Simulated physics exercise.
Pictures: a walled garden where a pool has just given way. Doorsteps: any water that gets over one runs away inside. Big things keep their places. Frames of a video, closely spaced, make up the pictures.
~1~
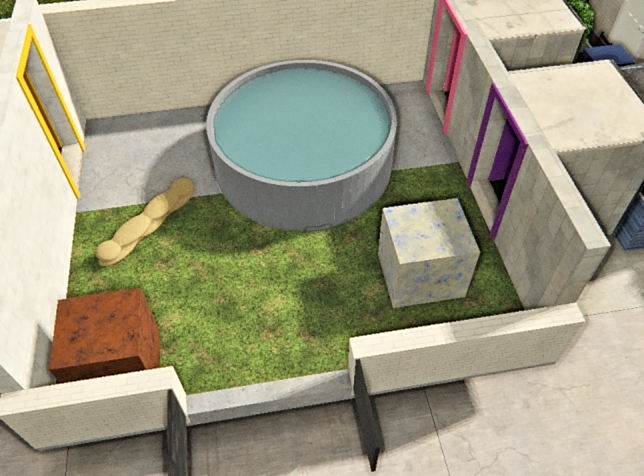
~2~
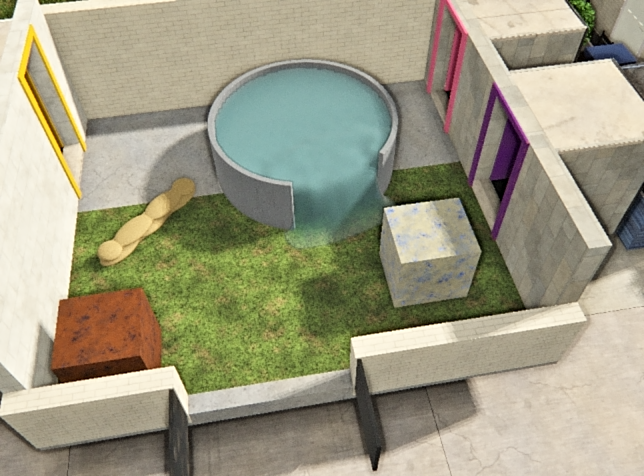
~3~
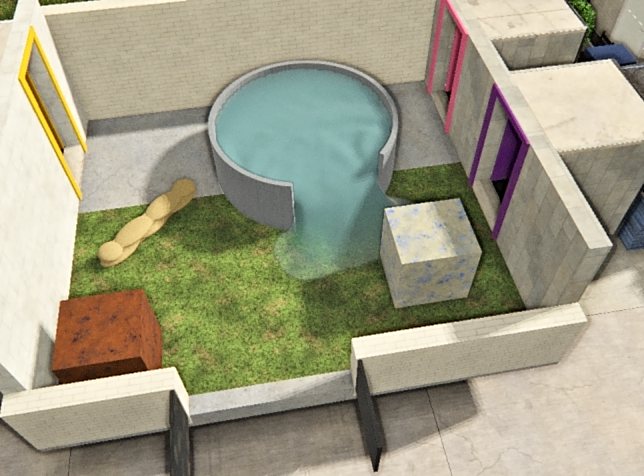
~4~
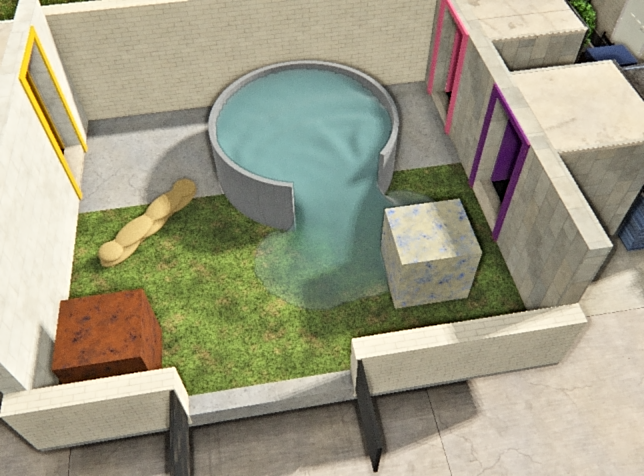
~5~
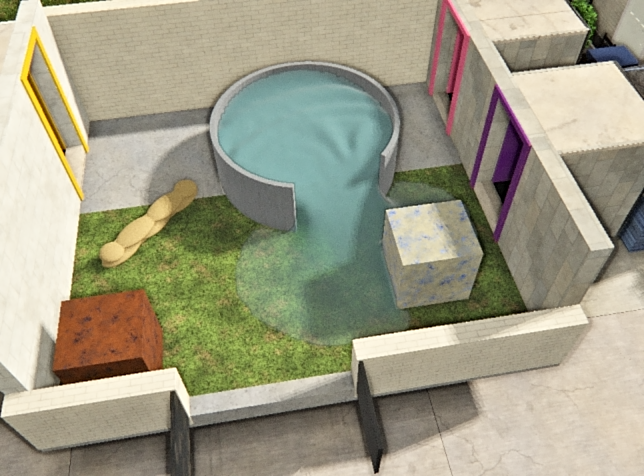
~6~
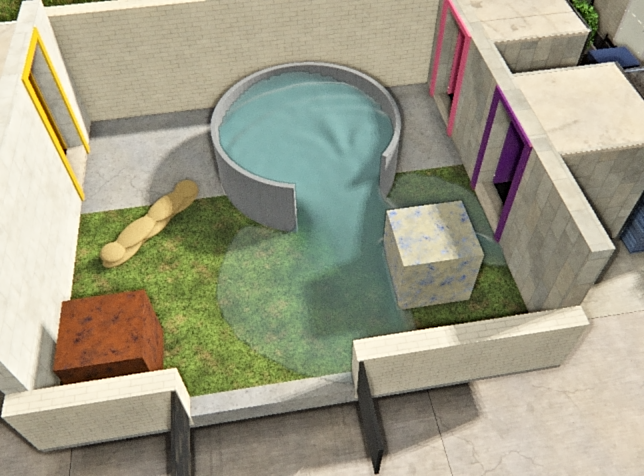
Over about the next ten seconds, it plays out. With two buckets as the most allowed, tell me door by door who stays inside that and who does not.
The purple door exceeds two buckets. The yellow door never exceeds two buckets. The pink door exceeds two buckets.
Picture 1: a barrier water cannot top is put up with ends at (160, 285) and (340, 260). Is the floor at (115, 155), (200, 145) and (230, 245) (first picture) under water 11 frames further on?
Untouched; untouched; submerged.
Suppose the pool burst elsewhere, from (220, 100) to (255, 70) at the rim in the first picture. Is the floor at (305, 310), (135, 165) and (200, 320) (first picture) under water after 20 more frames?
So that's left bare for the first, waterlogged for the second and waterlogged for the third.
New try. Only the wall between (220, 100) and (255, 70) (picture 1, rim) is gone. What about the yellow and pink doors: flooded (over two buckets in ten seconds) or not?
Yellow door: Beyond the mark, pink door: Beyond the mark.
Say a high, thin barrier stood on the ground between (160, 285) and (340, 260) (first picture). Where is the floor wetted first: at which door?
It is the purple-painted one.
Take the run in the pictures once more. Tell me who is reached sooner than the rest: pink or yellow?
The door marked pink.
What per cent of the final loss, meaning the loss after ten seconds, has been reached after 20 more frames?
My estimate is roughly 50 percent.
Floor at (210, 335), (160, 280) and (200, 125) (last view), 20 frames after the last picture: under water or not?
First spot soaked, second soaked, third not wet.
A moment on, water covers 40 % of the floor; the purple door over two buckets in, the yellow door not reached, the pink door not reached.
Next, water covers 50 % of the floor; the purple door far over two buckets in, the yellow door not reached, the pink door wet at the sill, nothing in.
Then, water covers 60 % of the floor; the purple door far over two buckets in, the yellow door not reached, the pink door wet at the sill, nothing in.
Later, water covers 80 % of the floor; the purple door far over two buckets in, the yellow door not reached, the pink door over two buckets in.
In the end, water covers 95 % of the floor; the purple door far over two buckets in, the yellow door wet at the sill, nothing in, the pink door far over two buckets in.
